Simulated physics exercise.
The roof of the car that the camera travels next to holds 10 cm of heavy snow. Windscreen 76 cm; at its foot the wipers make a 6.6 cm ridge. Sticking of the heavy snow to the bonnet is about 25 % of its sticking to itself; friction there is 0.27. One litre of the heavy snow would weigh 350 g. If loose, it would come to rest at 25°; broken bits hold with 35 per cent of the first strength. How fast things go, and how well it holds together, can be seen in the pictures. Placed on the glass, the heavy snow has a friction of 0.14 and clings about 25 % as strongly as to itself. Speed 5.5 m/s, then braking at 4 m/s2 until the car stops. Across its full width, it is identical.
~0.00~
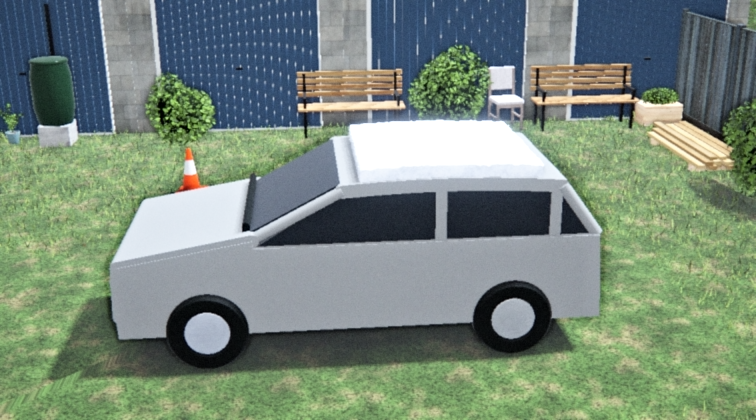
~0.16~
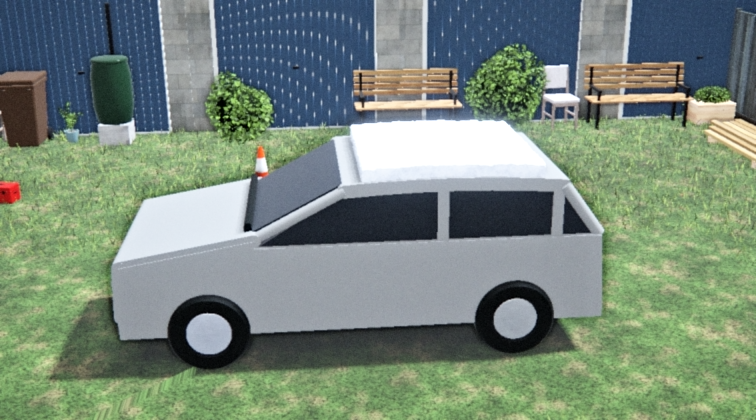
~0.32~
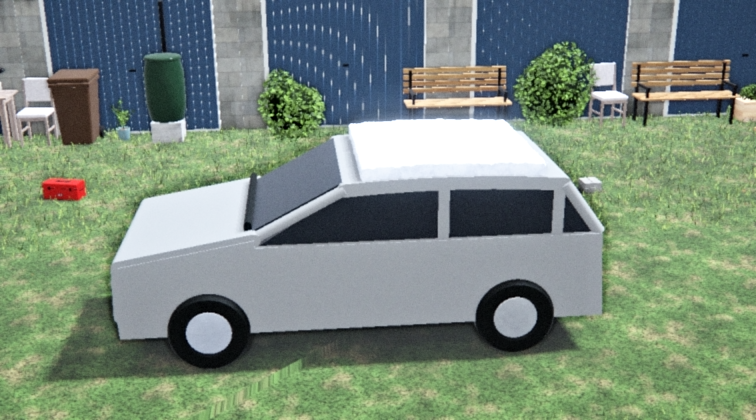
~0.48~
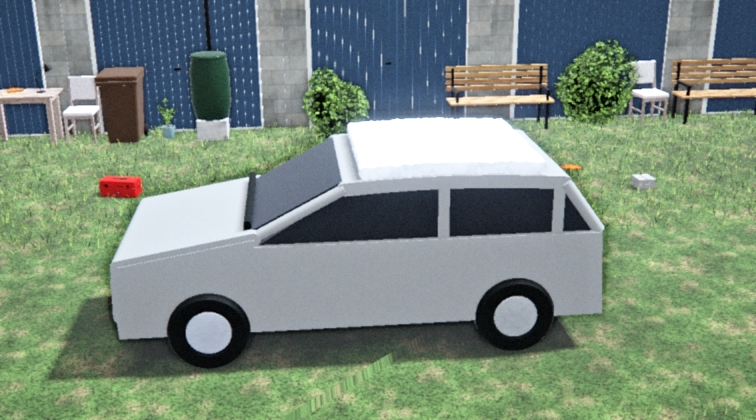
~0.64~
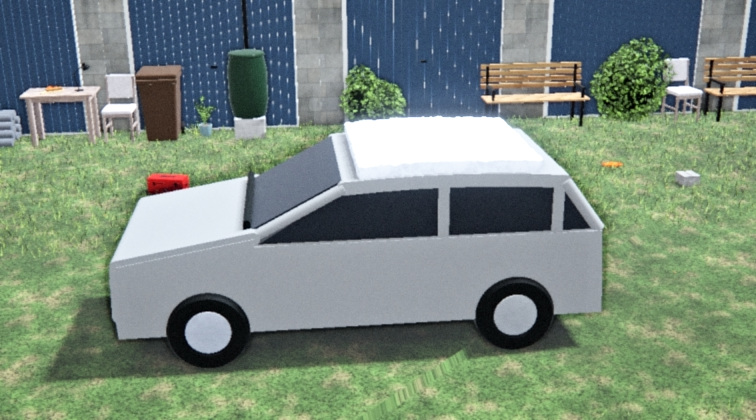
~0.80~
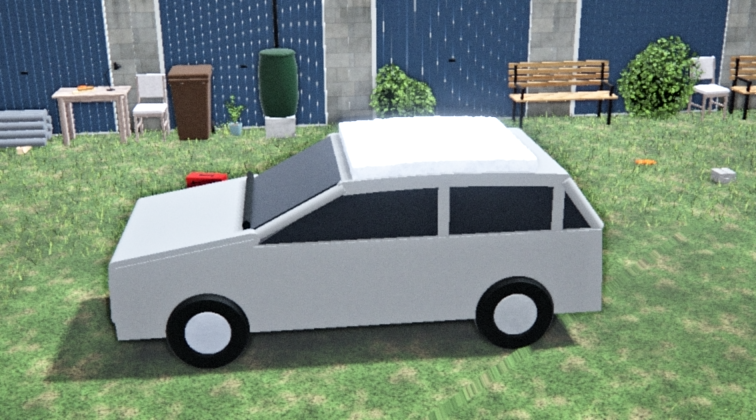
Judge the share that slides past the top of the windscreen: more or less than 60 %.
The share getting past the top of the windscreen is higher than 60 %.
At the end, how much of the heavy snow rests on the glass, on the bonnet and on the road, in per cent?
In the end some 55 percent lies on the glass, 30 percent on the bonnet, and 1 percent on the road.
After 1.26 s, 82 % of the snow is on the roof, 18 % on the glass, none on the bonnet and none has gone off the nose.
After 1.80 s, 33 % of the snow is on the roof, 50 % on the glass, 17 % on the bonnet and none has gone off the nose.
After 2.34 s, 15 % of the snow is on the roof, 53 % on the glass, 31 % on the bonnet and 1 % has gone off the nose.
After 2.88 s, 15 % of the snow is on the roof, 53 % on the glass, 31 % on the bonnet and 1 % has gone off the nose.
After 2.98 s, 15 % of the snow is on the roof, 53 % on the glass, 31 % on the bonnet and 1 % has gone off the nose.
